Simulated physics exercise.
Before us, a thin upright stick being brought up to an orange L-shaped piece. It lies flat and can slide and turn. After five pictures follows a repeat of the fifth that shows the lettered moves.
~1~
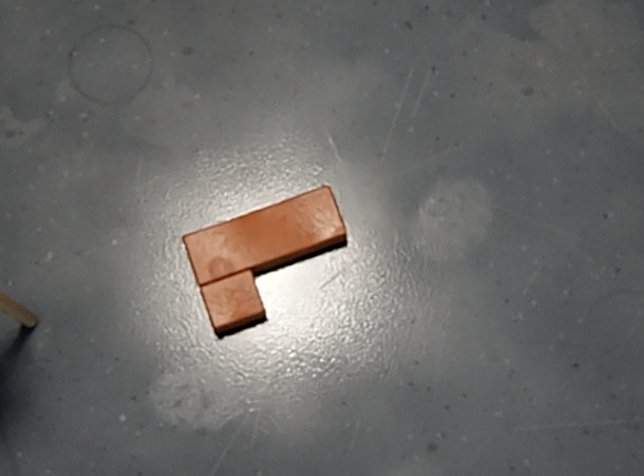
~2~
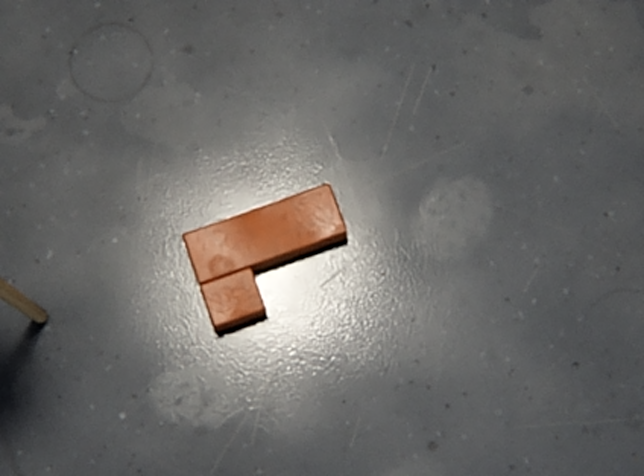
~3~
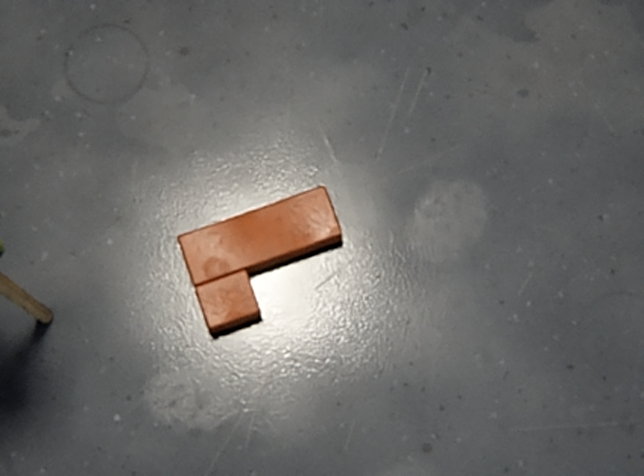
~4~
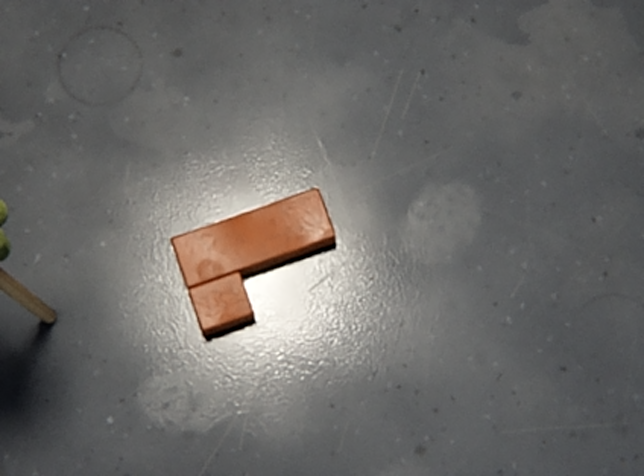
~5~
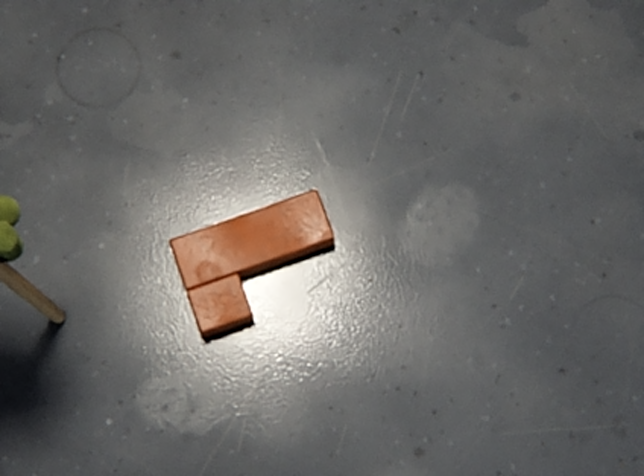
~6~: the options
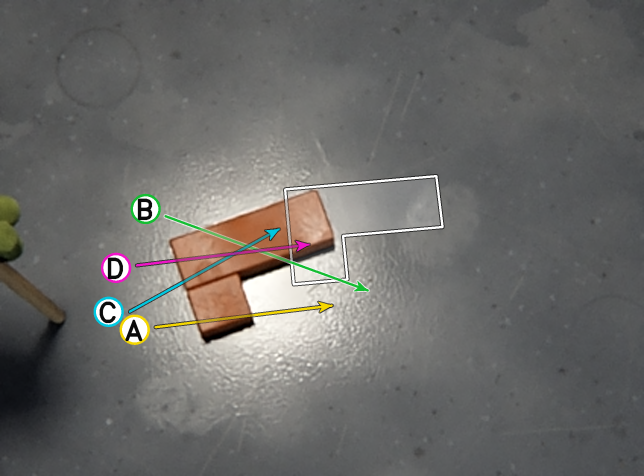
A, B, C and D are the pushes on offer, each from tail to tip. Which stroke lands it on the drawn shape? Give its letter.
It ends in the outline with C.
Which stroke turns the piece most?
Stroke A.
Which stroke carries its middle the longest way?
Stroke D.
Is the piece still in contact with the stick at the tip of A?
At the end, yes.
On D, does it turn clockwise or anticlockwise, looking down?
It turns clockwise.
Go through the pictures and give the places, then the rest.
Orange L-shaped piece (265, 234), in the first frame.
Orange L-shaped piece (265, 232), in the second frame.
Orange L-shaped piece (260, 234), in the third frame.
Orange L-shaped piece (253, 236), in the fourth frame.
Orange L-shaped piece (252, 238), in the fifth frame.
On the marked copy, A from (156, 327) to (332, 306); B from (165, 216) to (368, 290); C from (130, 312) to (279, 229); D from (137, 265) to (309, 245).
Taking C. A third of the way, foot of the stick (185, 282), piece (260, 236).
Two thirds of the way, foot of the stick (239, 252), piece (318, 214).
When it is over, foot of the stick (279, 230), piece (362, 200); it fills the outline.
As for the rest, A leaves the piece out of the outline, at (293, 205); B leaves the piece out of the outline, at (313, 309); D leaves the piece out of the outline, at (395, 246).
